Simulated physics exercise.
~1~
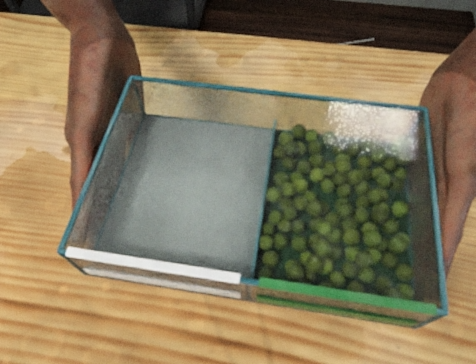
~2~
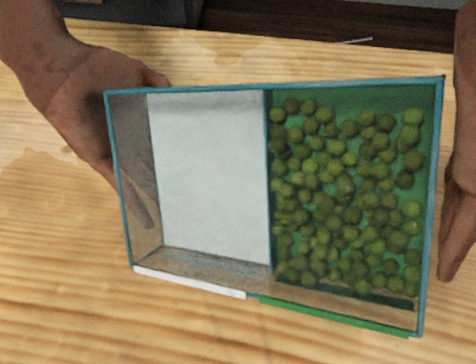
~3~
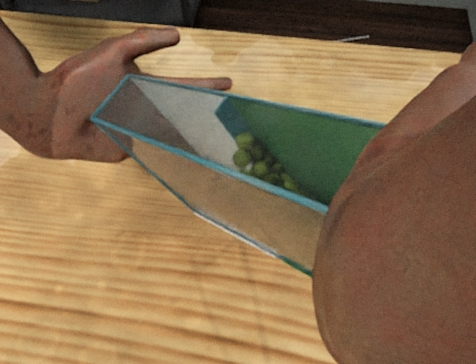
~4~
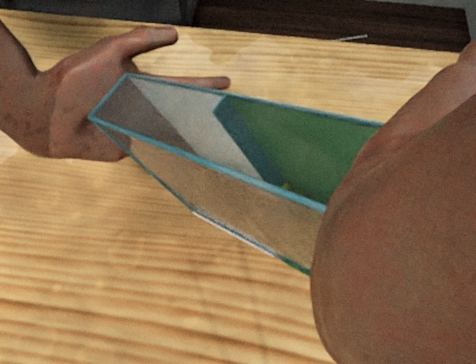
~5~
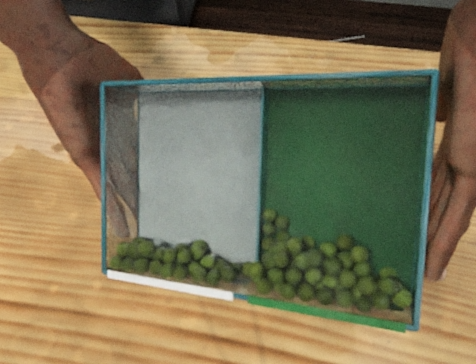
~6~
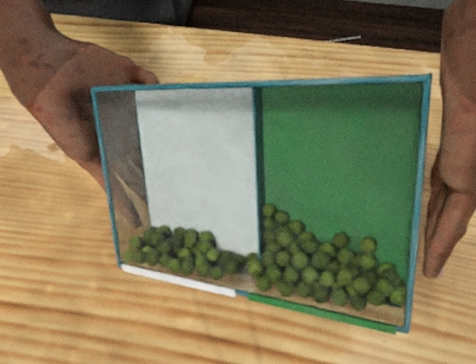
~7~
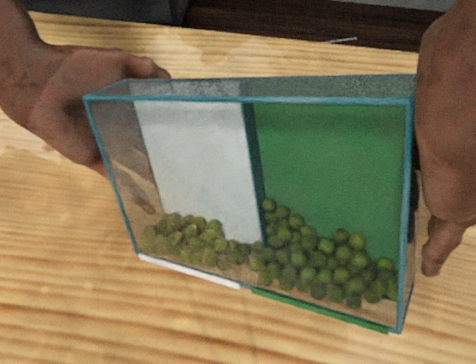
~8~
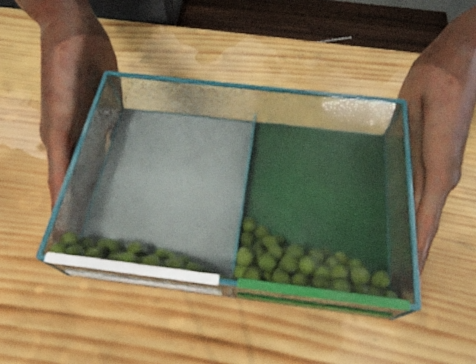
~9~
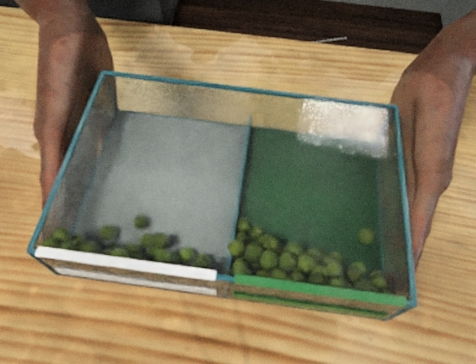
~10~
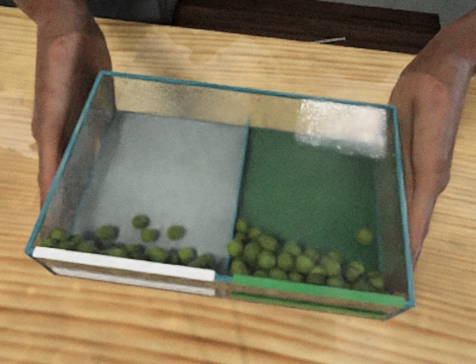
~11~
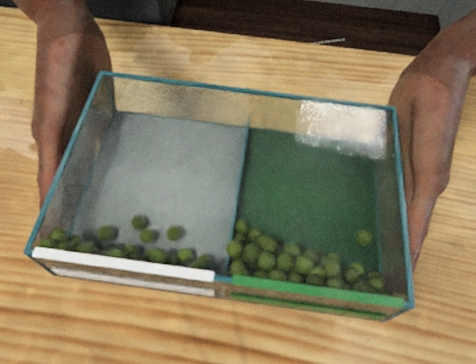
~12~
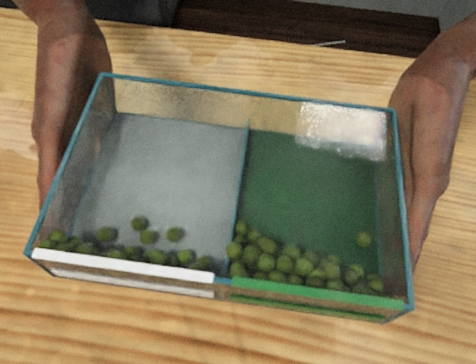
On a pale wooden tabletop, seen from above and in front, two hands hold a shallow, clear-lidded box with blue-green edges. Its left compartment has a white floor and is empty, while the right one, with a green floor, is covered in small green olives. The hands tip the box up steeply until it leans past upright, and the olives slide out of sight. As it turns back, olives lie heaped along the near edge of both compartments. It tilts up again, then comes level and rests, with more olives in green than in white.
